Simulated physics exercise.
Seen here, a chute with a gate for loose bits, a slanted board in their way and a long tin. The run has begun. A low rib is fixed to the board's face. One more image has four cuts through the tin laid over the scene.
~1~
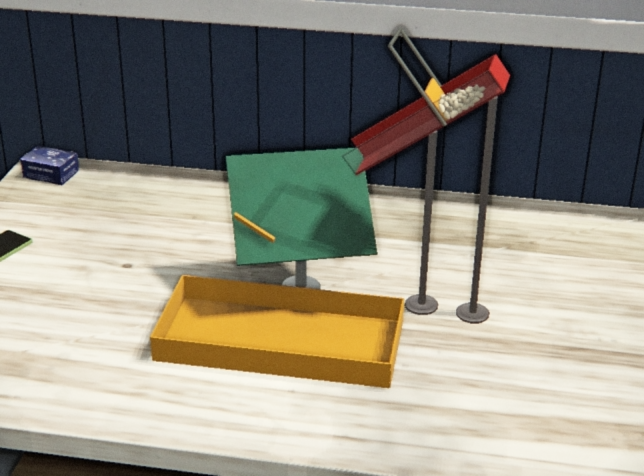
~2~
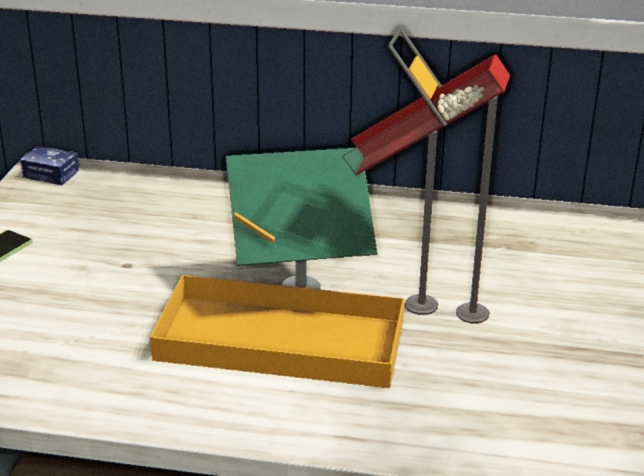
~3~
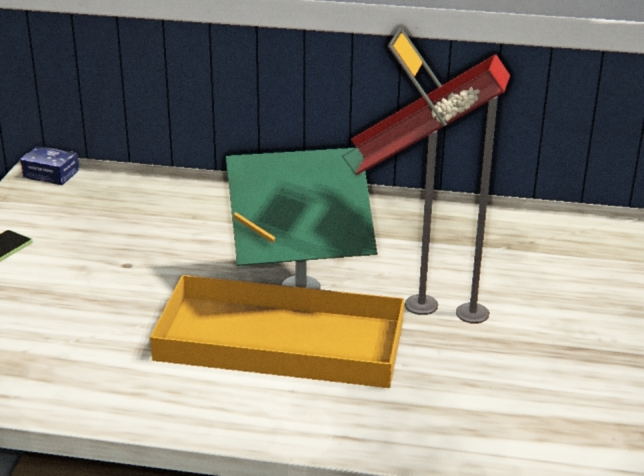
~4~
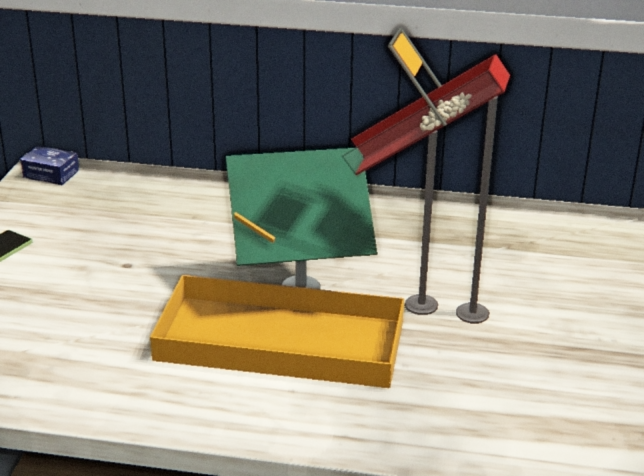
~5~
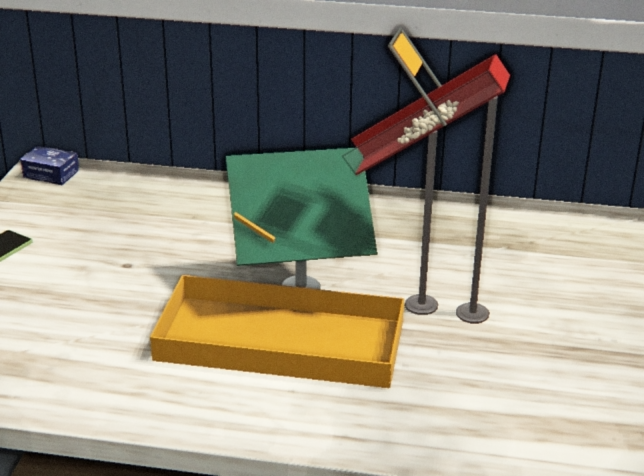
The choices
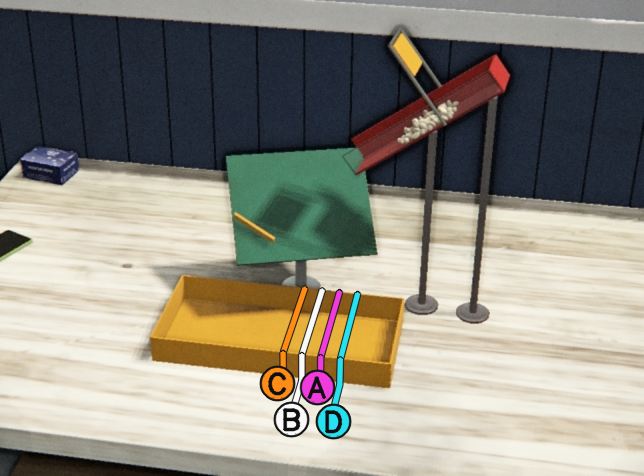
White beans sit behind a yellow gate in a sloping red chute on two dark stands, at the right of a pale wood-grained worktop seen from slightly above. Left of the chute are a tilted green board with an orange rib, an empty orange-yellow tin in front, and a small dark blue box. The gate slides up its frame, then the beans slide down leftward, the camera still.
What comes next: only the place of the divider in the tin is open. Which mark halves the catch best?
The best line is C.
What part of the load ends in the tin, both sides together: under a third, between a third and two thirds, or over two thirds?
About that: Over two thirds.
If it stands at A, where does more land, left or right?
More lands on the left.
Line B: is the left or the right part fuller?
Left.
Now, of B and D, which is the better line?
That is line B.
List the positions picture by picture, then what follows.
In the first picture, load behind the gate at (457, 102), white beans; lip of the chute at (360, 166), sloping fairly steeply.
In the second picture, middle of the board at (301, 204), tilted fairly steeply; middle of its low edge at (308, 259); of its high edge at (294, 152).
In the third picture, front corners of the tin at (151, 337) and (391, 364), empty; front of the load at (442, 112).
In the fourth picture, middle of the load at (441, 107); its front at (422, 126), about a quarter of the way to the lip; rib from (235, 213) to (274, 239).
In the fifth picture, middle of the load at (427, 117); its front at (400, 140), about half of the way to the lip.
On the marked copy, line A crosses the front rim at (320, 356); line B crosses the front rim at (302, 354); line C crosses the front rim at (283, 352); line D crosses the front rim at (340, 358).
If A is chosen, of what is caught, nearly all on the left of the divider, a small part on the right.
If B is chosen, of what is caught, most on the left of the divider, about a quarter on the right.
If C is chosen, of what is caught, about two thirds on the left of the divider, about a third on the right.
If D is chosen, of what is caught, nearly all on the left of the divider, a small part on the right.
